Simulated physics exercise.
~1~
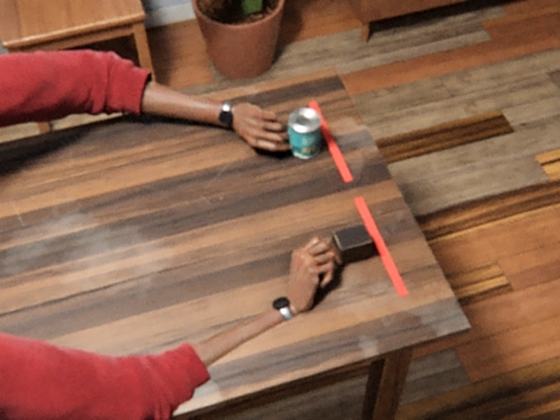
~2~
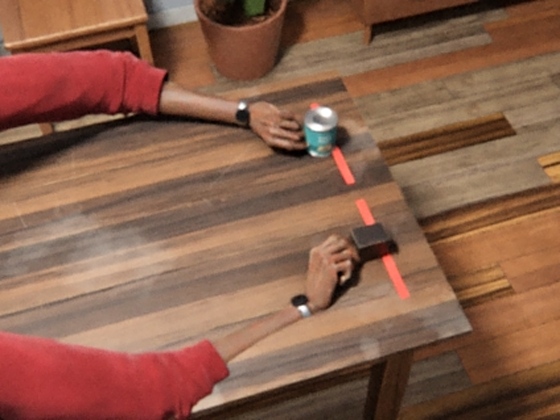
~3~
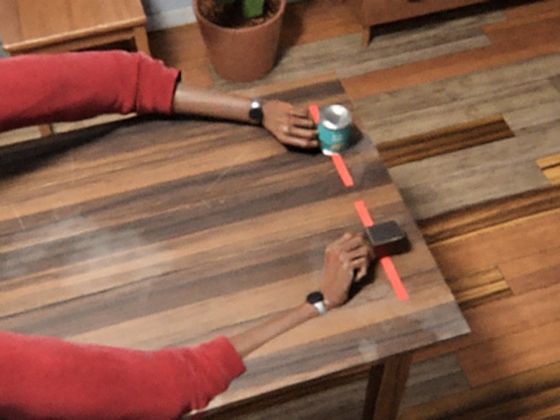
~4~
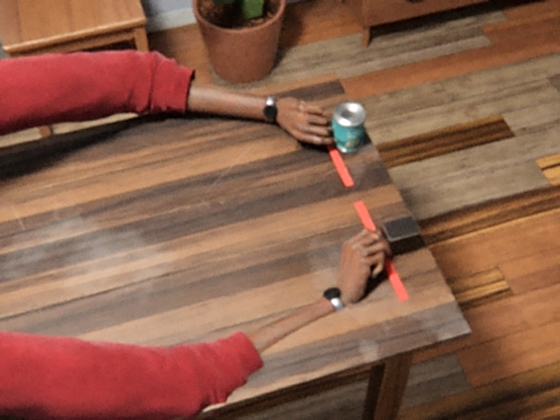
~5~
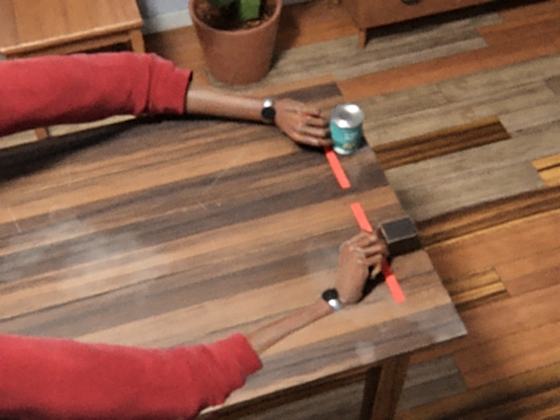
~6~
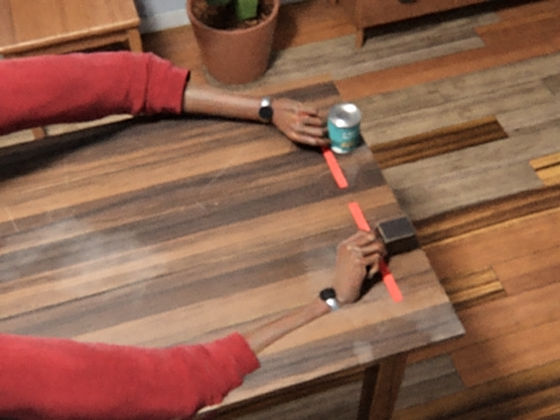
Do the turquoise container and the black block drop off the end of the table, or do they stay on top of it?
Both stay on top of the table. The turquoise container and the black block come to rest near the edge, with the hands still beside them.
Two arms in red sleeves, each with a watch at the wrist, reach from the left across a striped wooden table seen from above at an angle. The far hand is behind a small turquoise container and the near hand is behind a black block, with a strip of red tape by each and a potted plant beyond. Both hands nudge their things to the right, on to the tape and then past it to the table's end. There the hands stop, and the container and the block stay on the tabletop, close to the edge.
